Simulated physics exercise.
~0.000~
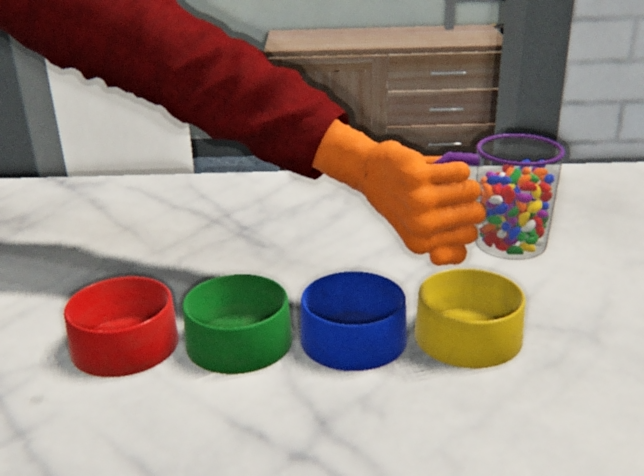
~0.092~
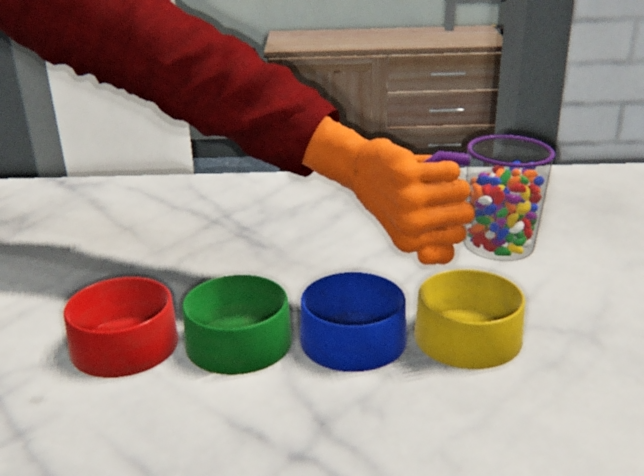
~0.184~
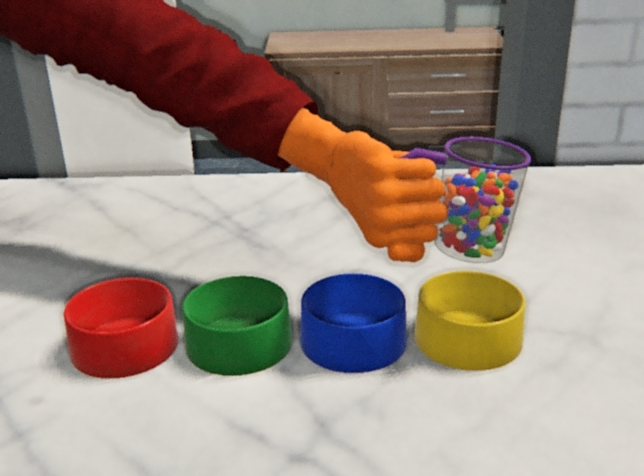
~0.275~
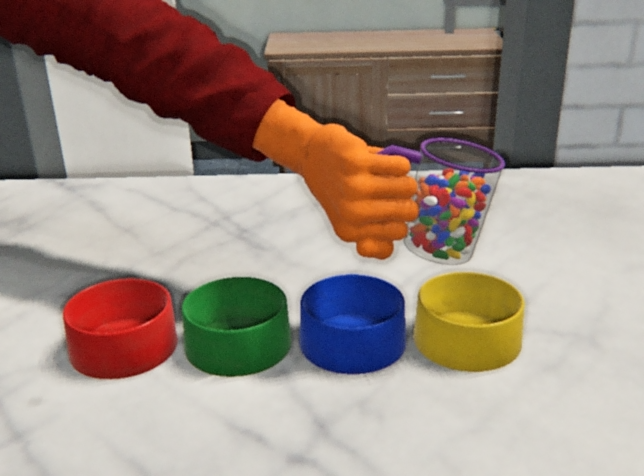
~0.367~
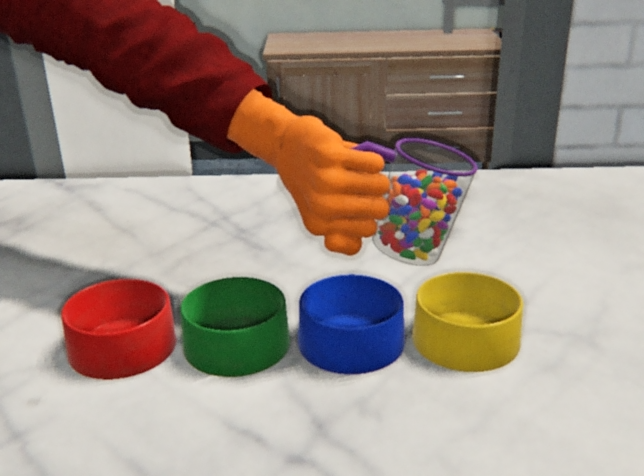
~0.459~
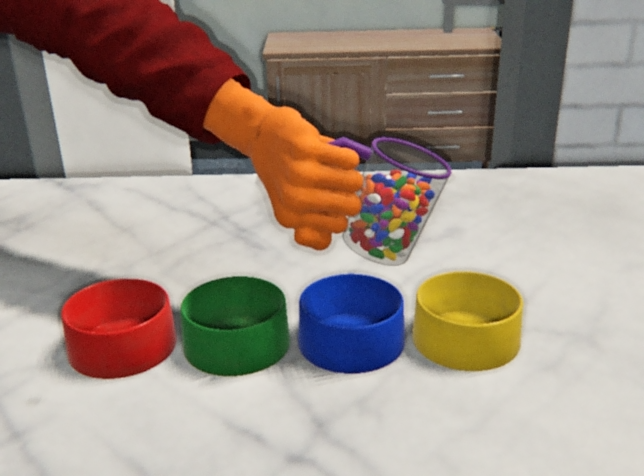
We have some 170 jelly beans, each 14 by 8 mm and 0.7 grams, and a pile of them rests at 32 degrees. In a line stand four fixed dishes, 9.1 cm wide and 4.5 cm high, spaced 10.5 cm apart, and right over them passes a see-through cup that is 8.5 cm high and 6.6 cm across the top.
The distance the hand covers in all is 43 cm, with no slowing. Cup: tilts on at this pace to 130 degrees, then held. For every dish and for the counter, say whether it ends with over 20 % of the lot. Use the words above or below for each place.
Red: Above; blue: Below; green: Below; yellow: Below; counter: Below.
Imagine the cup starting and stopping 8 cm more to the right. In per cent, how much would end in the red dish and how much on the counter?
Then the red dish would get 20 and the counter 50.
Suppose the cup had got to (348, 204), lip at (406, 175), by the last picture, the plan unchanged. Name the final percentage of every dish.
Dish by dish: Red 100 percent, blue 0 percent, green 0 percent, yellow 0 percent.
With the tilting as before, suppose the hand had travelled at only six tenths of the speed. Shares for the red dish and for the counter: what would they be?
Red: 60; counter: 10.
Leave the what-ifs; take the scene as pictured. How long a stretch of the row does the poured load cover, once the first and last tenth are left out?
It spans roughly 5 centimetres along the row.
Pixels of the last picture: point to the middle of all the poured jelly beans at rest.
I'd put it at about (113, 327).
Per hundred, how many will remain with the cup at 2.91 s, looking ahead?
Estimate: Around 0 % of the load.
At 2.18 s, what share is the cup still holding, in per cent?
Close to 80 % of the load.
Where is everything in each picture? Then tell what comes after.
Cup at (515, 197), tilt 0 degrees, lip at (561, 148), moved 0.0 cm; middle of the pieces at (510, 204); yellow dish at (471, 295); blue dish at (353, 298); green dish at (236, 300); red dish at (118, 303), in the first picture.
Cup at (504, 199), tilt 2 degrees, lip at (551, 151), moved 0.9 cm; middle of the pieces at (499, 205), in the second picture.
Cup at (478, 201), tilt 6 degrees, lip at (527, 156), moved 3.1 cm; middle of the pieces at (472, 207), in the third picture.
Cup at (450, 202), tilt 11 degrees, lip at (502, 161), moved 5.4 cm; middle of the pieces at (444, 208), in the fourth picture.
Cup at (421, 203), tilt 15 degrees, lip at (475, 166), moved 7.7 cm; middle of the pieces at (414, 209), in the fifth picture.
Cup at (393, 203), tilt 20 degrees, lip at (449, 170), moved 10.1 cm; middle of the pieces at (386, 208); yellow dish at (469, 297); blue dish at (351, 300); green dish at (233, 303); red dish at (116, 305). The cup turns about 50 degrees a second and travels 25 cm a second, in the sixth picture.
After 1.49 s, tilt 70 degrees; cup holds 100 %.
Then, at 2.18 s, tilt 104 degrees; cup holds 80 %, red 15 %.
After 2.91 s, tilt 130 degrees; cup holds 0 %, red 100 %.
By 3.2 s all is still; red 100 %, blue 0 %, green 0 %, yellow 0 %, counter 0 %.
